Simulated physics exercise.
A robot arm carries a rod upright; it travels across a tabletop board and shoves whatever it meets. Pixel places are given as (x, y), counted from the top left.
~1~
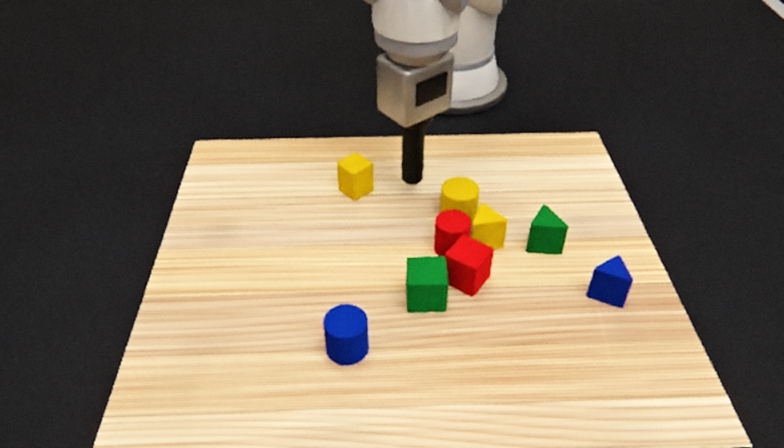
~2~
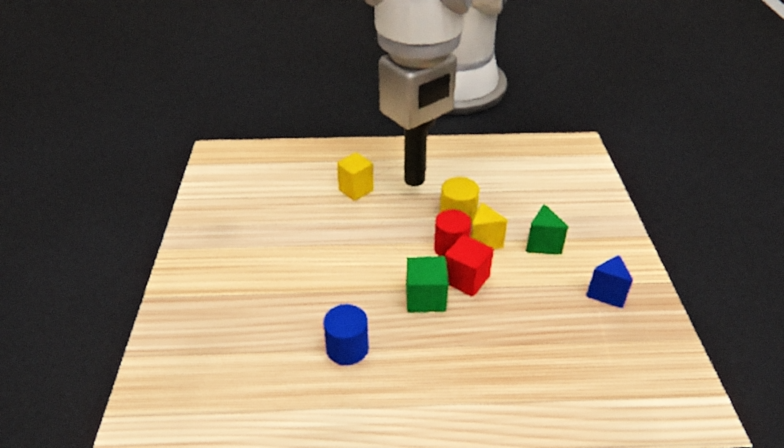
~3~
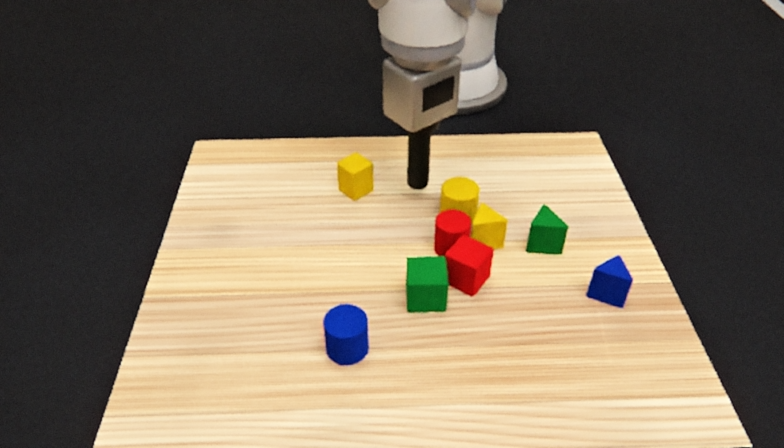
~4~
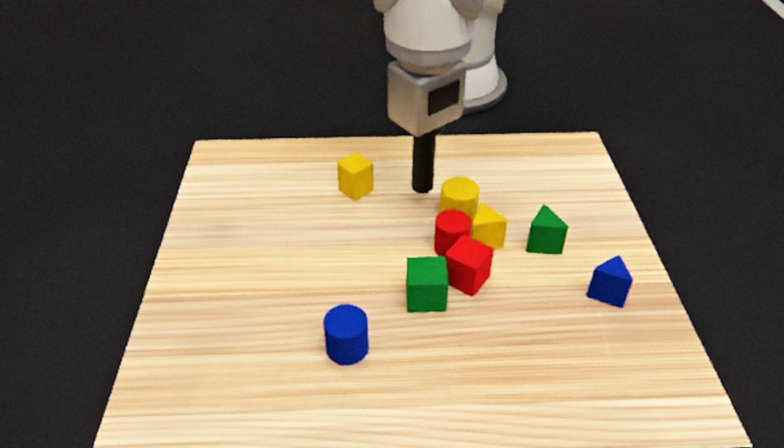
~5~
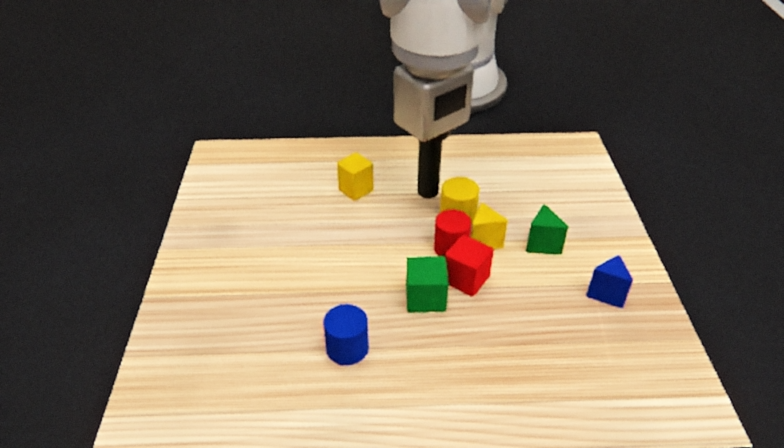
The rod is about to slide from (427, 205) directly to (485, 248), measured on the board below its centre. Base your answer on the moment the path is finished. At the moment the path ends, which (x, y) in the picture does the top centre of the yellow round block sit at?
My best guess is (495, 197).
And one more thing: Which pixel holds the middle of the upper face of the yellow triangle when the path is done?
Final place: (512, 226).
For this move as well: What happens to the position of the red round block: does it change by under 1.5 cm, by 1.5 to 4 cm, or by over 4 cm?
Under 1.5 cm.
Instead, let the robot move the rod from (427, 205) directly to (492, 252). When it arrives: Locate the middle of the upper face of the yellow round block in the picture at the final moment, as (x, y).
I think it will end close to (498, 198).
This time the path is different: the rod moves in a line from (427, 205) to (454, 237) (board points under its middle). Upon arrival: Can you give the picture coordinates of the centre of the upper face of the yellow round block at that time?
It sits at (480, 196).
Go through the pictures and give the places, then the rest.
In the first picture, tip of the rod at (412, 179), middles of tops, red round block at (453, 220), yellow round block at (461, 188), red four-sided block at (470, 251), yellow triangle at (488, 215).
In the second picture, rod at (415, 181), nothing pushed.
In the third picture, rod at (418, 184), nothing pushed.
In the fourth picture, rod at (422, 188), nothing pushed.
In the fifth picture, rod at (428, 193), red round block at (453, 220), yellow round block at (461, 188), red four-sided block at (470, 251), yellow triangle at (488, 215).
What follows on the original path. Halfway along, rod at (456, 214); yellow round block at (488, 196); yellow triangle at (497, 216), turned 50° clockwise.
At the end, rod at (486, 236); red round block at (454, 224); yellow round block at (495, 197); red four-sided block unmoved; yellow triangle at (512, 226).
